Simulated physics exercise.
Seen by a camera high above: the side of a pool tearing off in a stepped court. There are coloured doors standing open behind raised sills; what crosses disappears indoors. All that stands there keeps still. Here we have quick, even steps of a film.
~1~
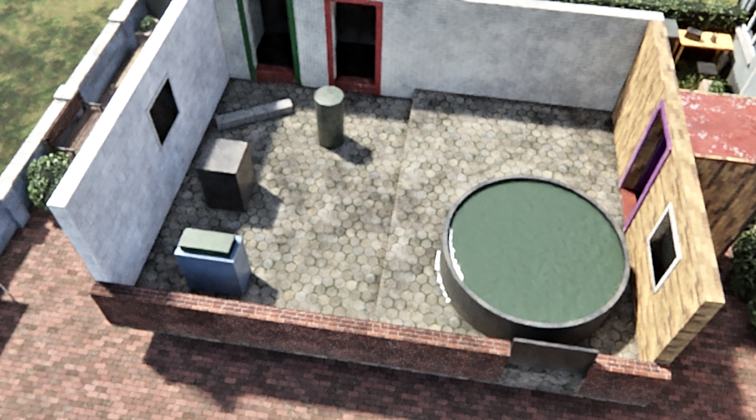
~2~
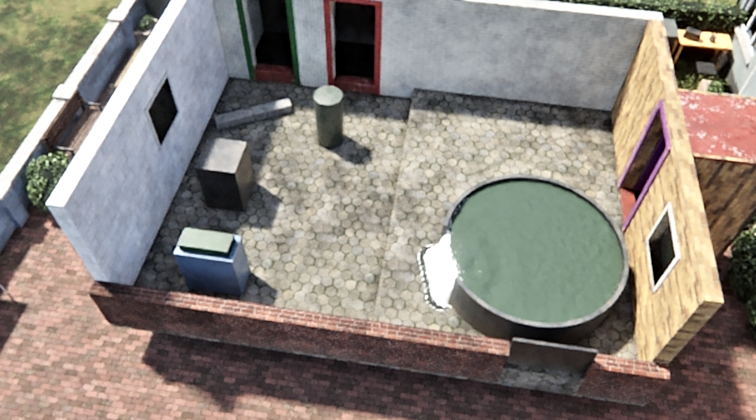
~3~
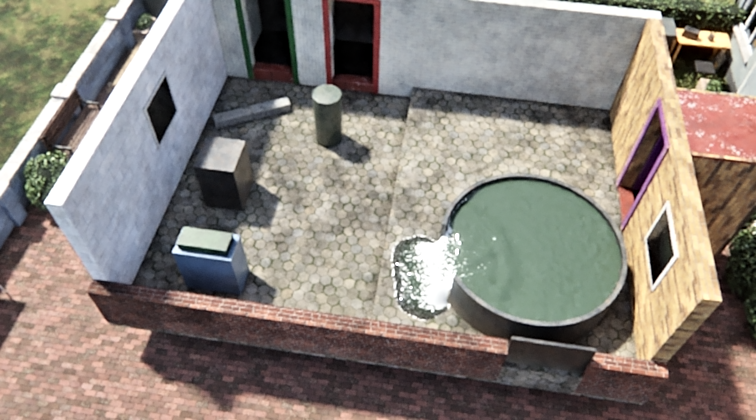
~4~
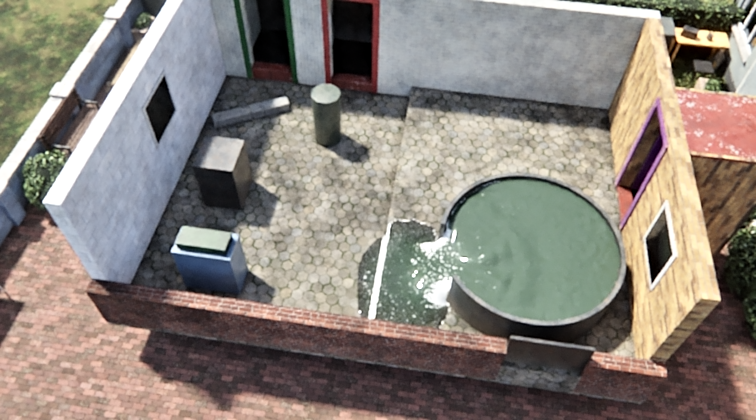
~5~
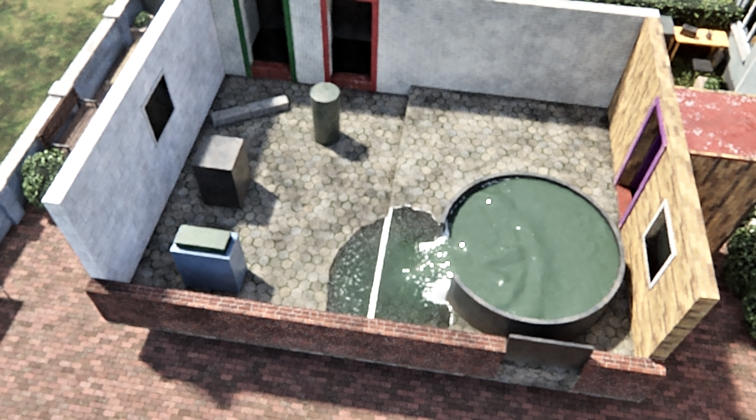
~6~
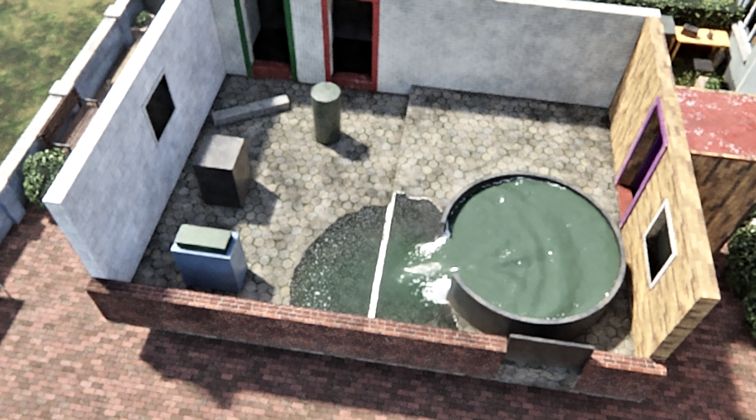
Water burst through the left side of a round pool in a walled, paved courtyard, splashing white at first, then spreading left across the paving in a widening dark sheet while everything else stayed still.
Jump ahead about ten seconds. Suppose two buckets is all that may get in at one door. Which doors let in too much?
In turn: The green door is fine; the red door is fine; the purple door is fine.
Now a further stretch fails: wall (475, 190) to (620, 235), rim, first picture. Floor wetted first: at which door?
Answer: The door marked purple.
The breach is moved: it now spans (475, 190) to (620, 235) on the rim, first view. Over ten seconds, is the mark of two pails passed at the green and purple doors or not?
Well, green gets less, but purple gets more.
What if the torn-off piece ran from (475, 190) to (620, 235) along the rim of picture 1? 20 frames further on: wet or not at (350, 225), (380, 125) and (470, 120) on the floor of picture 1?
Taken one by one: Unaffected, then sodden, then sodden.
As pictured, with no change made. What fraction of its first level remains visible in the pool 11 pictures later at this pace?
I'd put it at some 68 per cent.
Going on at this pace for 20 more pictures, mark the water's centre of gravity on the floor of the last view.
My pick is pixel (395, 251).
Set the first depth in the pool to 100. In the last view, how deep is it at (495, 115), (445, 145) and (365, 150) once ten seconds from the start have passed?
At the three places, in the order asked: Around 0, 0 and 20 per cent.
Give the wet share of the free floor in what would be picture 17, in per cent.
I reckon around 35 %.
A moment on, water covers 25 % of the floor; the green door not reached, the red door not reached, the purple door not reached.
Next, water covers 35 % of the floor; the green door not reached, the red door not reached, the purple door not reached.
Then, water covers 45 % of the floor; the green door not reached, the red door not reached, the purple door not reached.
Later, water covers 65 % of the floor; the green door wet at the sill, nothing in, the red door wet at the sill, nothing in, the purple door not reached.
In the end, water covers 65 % of the floor; the green door wet at the sill, nothing in, the red door wet at the sill, nothing in, the purple door not reached.
